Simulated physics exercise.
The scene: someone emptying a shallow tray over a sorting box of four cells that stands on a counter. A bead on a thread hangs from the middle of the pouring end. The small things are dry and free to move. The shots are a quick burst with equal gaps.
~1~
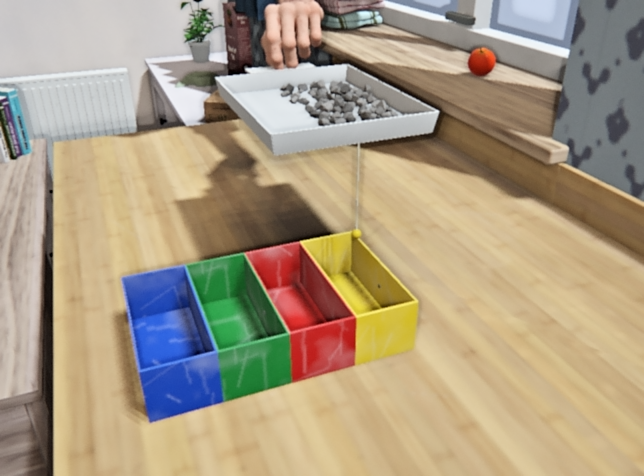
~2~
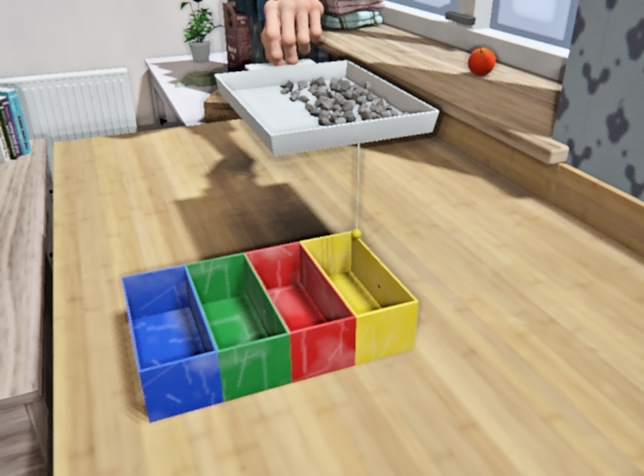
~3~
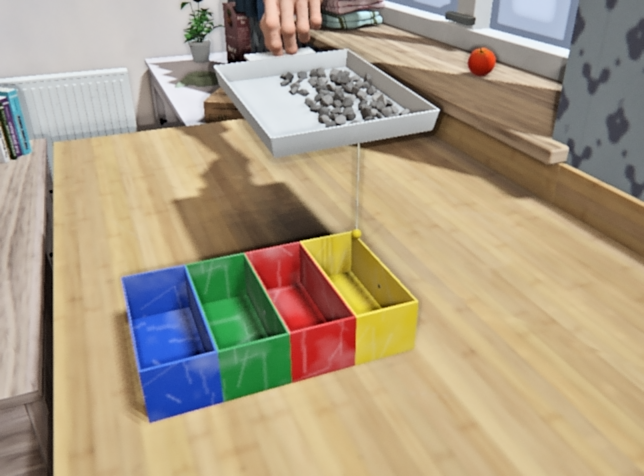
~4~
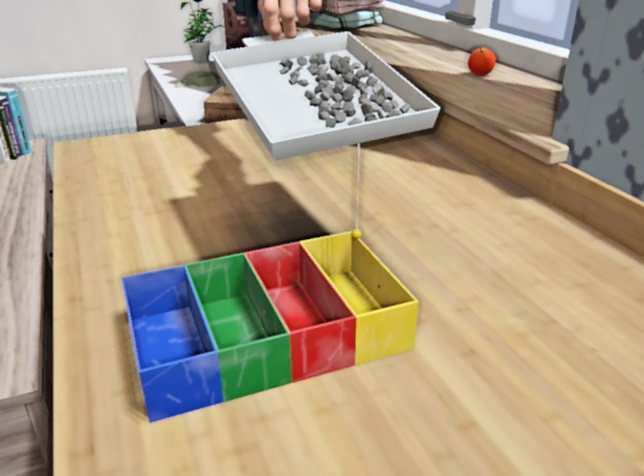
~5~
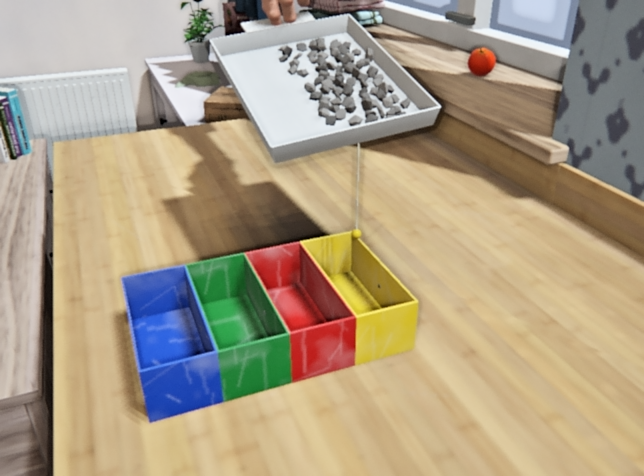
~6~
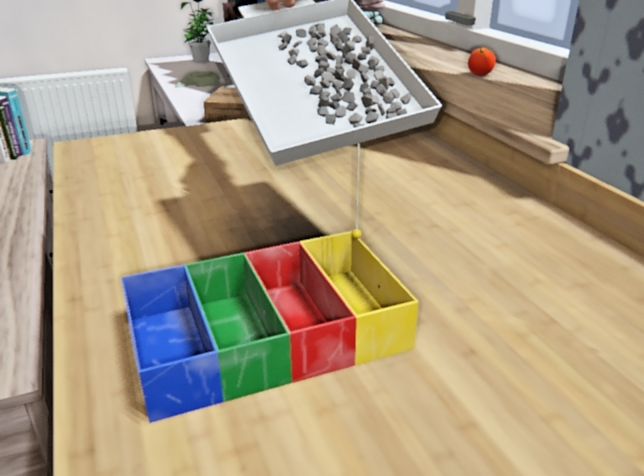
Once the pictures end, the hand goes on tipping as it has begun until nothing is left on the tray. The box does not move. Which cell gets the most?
The red cell gets the most.
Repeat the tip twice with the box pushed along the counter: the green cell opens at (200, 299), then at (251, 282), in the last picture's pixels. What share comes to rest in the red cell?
In turn 30 and 70 in a hundred.
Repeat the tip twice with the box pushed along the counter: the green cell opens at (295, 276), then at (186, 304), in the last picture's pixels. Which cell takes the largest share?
At the first place that green cell, at the second that yellow cell.
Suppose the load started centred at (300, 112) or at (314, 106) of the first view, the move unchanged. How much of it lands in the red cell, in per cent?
In turn 80 and 70 in a hundred.
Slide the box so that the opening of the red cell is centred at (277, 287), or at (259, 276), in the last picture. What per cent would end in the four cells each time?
Roughly 90 per cent, and 90 per cent.
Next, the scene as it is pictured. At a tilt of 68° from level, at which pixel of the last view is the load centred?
At about (333, 129).
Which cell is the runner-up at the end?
Next in line is that yellow cell.
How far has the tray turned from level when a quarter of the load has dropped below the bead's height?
At about 95°.
Just after the last frame, tray tipped steeply; almost all on the tray; just a few falling or outside the box.
A moment on, tray tipped past a quarter turn; roughly a third on the tray; roughly a third in the red cell; about a tenth in the yellow cell; roughly a quarter falling or outside the box.
Further on, tray tipped past a quarter turn; roughly two thirds in the red cell; roughly a third in the yellow cell; about a tenth falling or outside the box.
When it is over, tray tipped past a quarter turn; roughly two thirds in the red cell; roughly a third in the yellow cell; not one in the blue cell; not one in the green cell; about a tenth outside the box.
